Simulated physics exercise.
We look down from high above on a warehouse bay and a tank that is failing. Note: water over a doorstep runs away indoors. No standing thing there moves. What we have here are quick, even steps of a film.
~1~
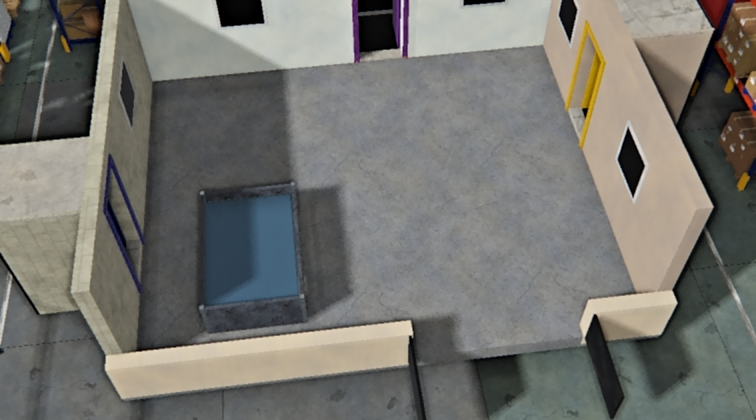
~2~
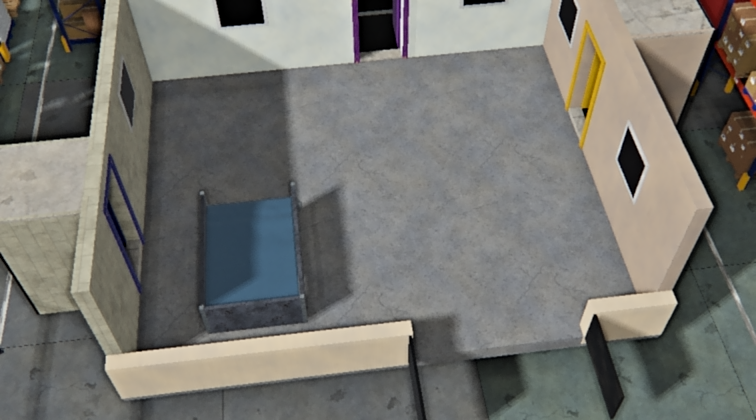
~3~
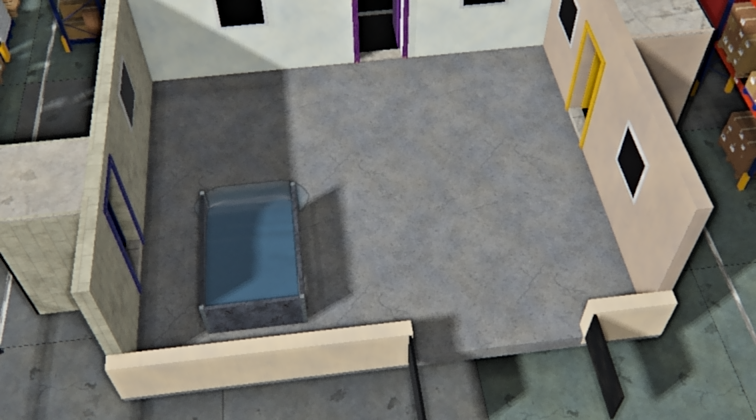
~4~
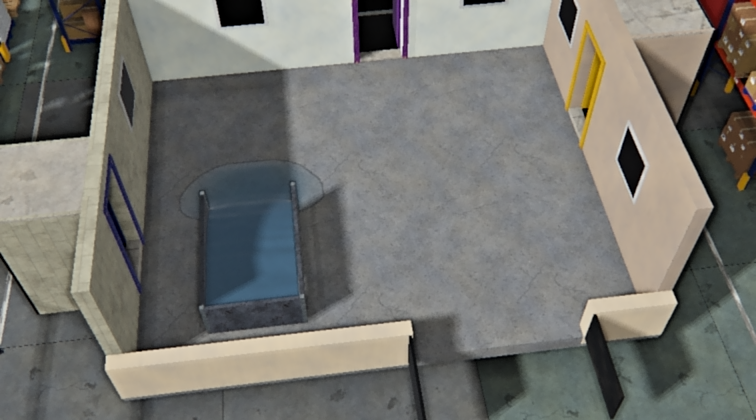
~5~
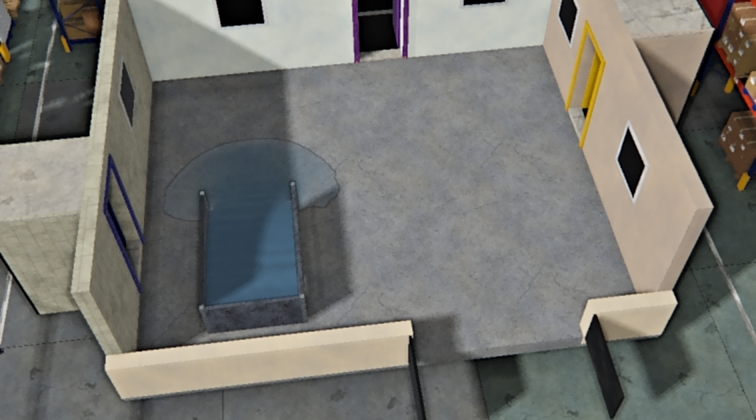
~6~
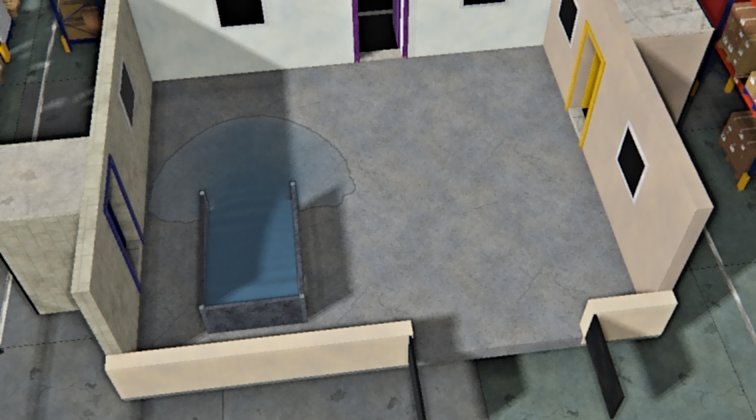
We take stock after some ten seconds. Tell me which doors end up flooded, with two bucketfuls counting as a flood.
Here is how it goes: The purple door ends up flooded; the yellow door escapes flooding; the blue door escapes flooding.
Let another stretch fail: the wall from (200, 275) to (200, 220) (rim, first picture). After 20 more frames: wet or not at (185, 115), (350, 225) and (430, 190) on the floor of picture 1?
Submerged, bone-dry, bone-dry.
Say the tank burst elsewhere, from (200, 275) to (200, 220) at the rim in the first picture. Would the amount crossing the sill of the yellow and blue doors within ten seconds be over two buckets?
The yellow door keeps below it; the blue door takes more.
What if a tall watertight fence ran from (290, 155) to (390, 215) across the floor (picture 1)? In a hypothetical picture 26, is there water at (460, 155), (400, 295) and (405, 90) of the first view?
Taking them in order, I'd say parched, soaked and soaked.
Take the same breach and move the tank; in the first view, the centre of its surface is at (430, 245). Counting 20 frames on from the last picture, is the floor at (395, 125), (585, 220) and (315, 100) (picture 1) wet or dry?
Going through the three places: In the spill, out of reach, in the spill.
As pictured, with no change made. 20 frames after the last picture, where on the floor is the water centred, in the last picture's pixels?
I'd point to (265, 137).
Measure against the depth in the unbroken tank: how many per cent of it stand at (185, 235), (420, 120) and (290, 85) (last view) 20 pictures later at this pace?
Around 0, 2 and 25 %.
A moment on, water covers 25 % of the floor; the purple door not reached, the yellow door not reached, the blue door not reached.
Next, water covers 30 % of the floor; the purple door wet at the sill, nothing in, the yellow door not reached, the blue door not reached.
Then, water covers 35 % of the floor; the purple door over two buckets in, the yellow door not reached, the blue door not reached.
Later, water covers 55 % of the floor; the purple door over two buckets in, the yellow door wet at the sill, nothing in, the blue door wet at the sill, nothing in.
In the end, water covers 85 % of the floor; the purple door over two buckets in, the yellow door wet at the sill, nothing in, the blue door wet at the sill, nothing in.
